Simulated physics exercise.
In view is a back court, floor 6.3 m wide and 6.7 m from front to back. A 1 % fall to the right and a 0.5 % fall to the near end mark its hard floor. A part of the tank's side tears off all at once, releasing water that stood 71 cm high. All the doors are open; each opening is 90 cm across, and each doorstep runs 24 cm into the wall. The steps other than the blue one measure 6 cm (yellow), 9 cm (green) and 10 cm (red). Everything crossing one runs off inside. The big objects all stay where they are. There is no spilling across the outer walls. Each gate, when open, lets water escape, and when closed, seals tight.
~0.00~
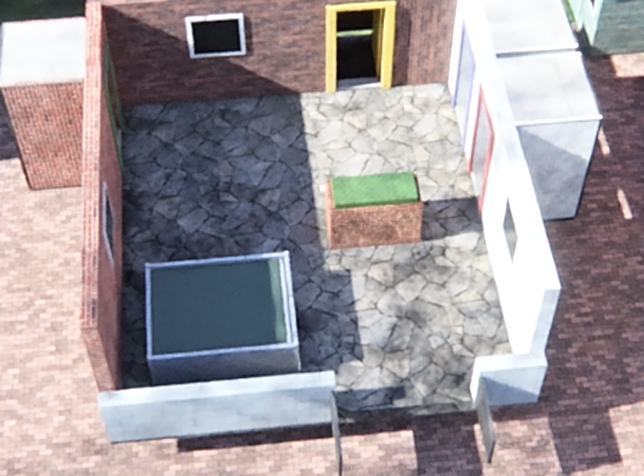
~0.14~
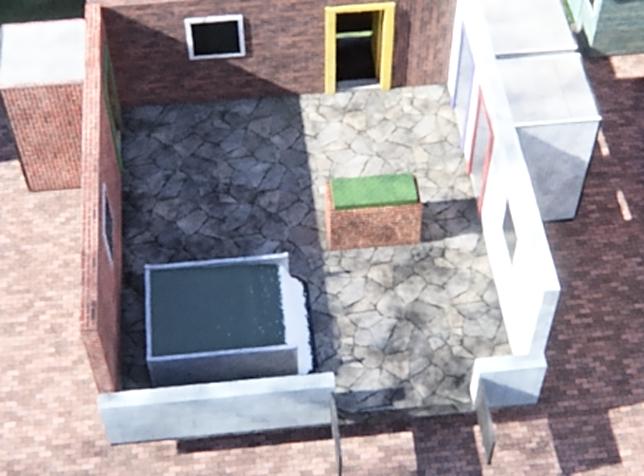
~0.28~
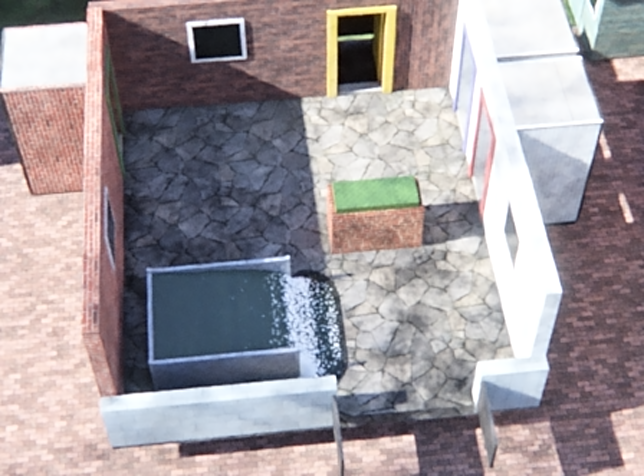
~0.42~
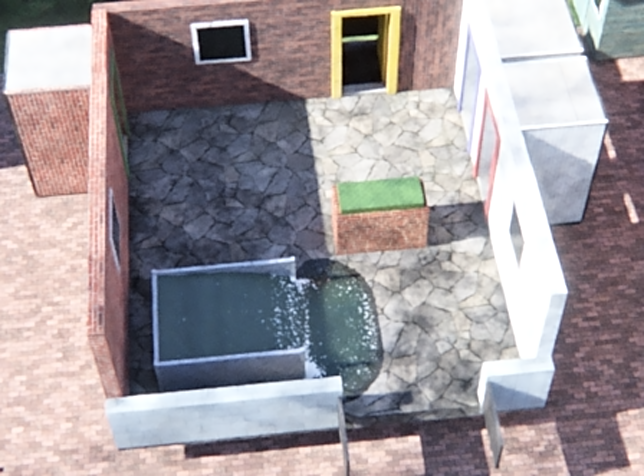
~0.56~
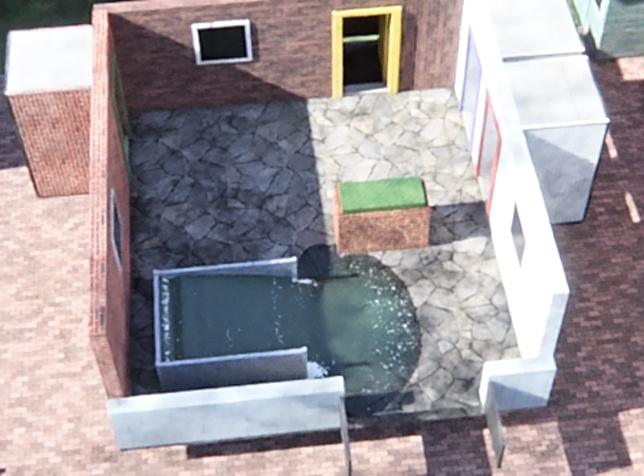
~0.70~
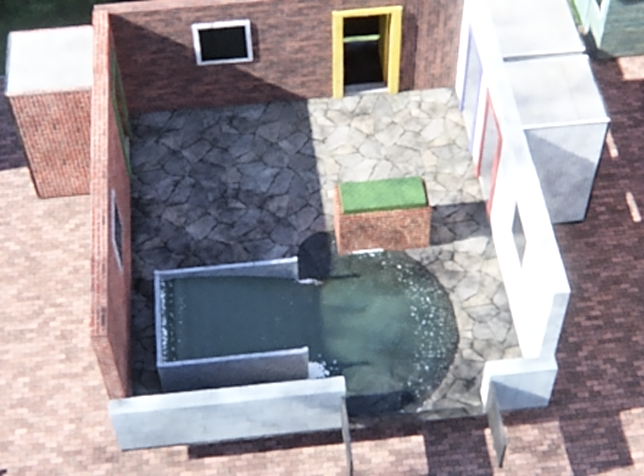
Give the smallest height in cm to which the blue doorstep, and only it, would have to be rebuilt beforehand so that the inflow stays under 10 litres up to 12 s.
Roughly 7.5 cm.
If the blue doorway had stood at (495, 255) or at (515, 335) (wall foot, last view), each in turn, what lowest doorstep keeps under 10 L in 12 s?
In turn: Roughly 33 cm, roughly 33 cm.
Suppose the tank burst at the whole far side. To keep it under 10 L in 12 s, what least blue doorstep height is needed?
About 20 centimetres.
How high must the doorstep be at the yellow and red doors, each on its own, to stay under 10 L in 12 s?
About 9.0 cm at yellow and about 10.5 cm at red.
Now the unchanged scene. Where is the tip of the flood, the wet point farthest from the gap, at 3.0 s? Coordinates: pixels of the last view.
Front tip: Approx. (448, 89) px.
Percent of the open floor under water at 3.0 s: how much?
Some 40 per cent is wet.
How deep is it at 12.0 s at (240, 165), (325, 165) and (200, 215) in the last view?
Taking the spots in order: About 2, 3 and 4 centimetres.
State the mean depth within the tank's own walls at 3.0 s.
About 15 cm.
After 1.4 s water covers 30 % of the floor, deepest (32 cm) near (505, 321); it has not reached the blue door.
After 3.0 s water covers 40 % of the floor, deepest (32 cm) near (503, 312); 5 cm at the blue door, 0 litres in over its 9 cm doorstep.
After 12.0 s water covers 95 % of the floor, deepest (8 cm) near (474, 196); 6 cm at the blue door, 4 litres in over its 9 cm doorstep.
At the blue door as built, the water arrived by 2.5 s and peaked near 11 cm at 7.2 s.
With a doorstep of 7 cm, 13 litres would have come in within the 12 s; with 9.5 cm, 3 litres. So under 10 litres takes about 7.5 cm.
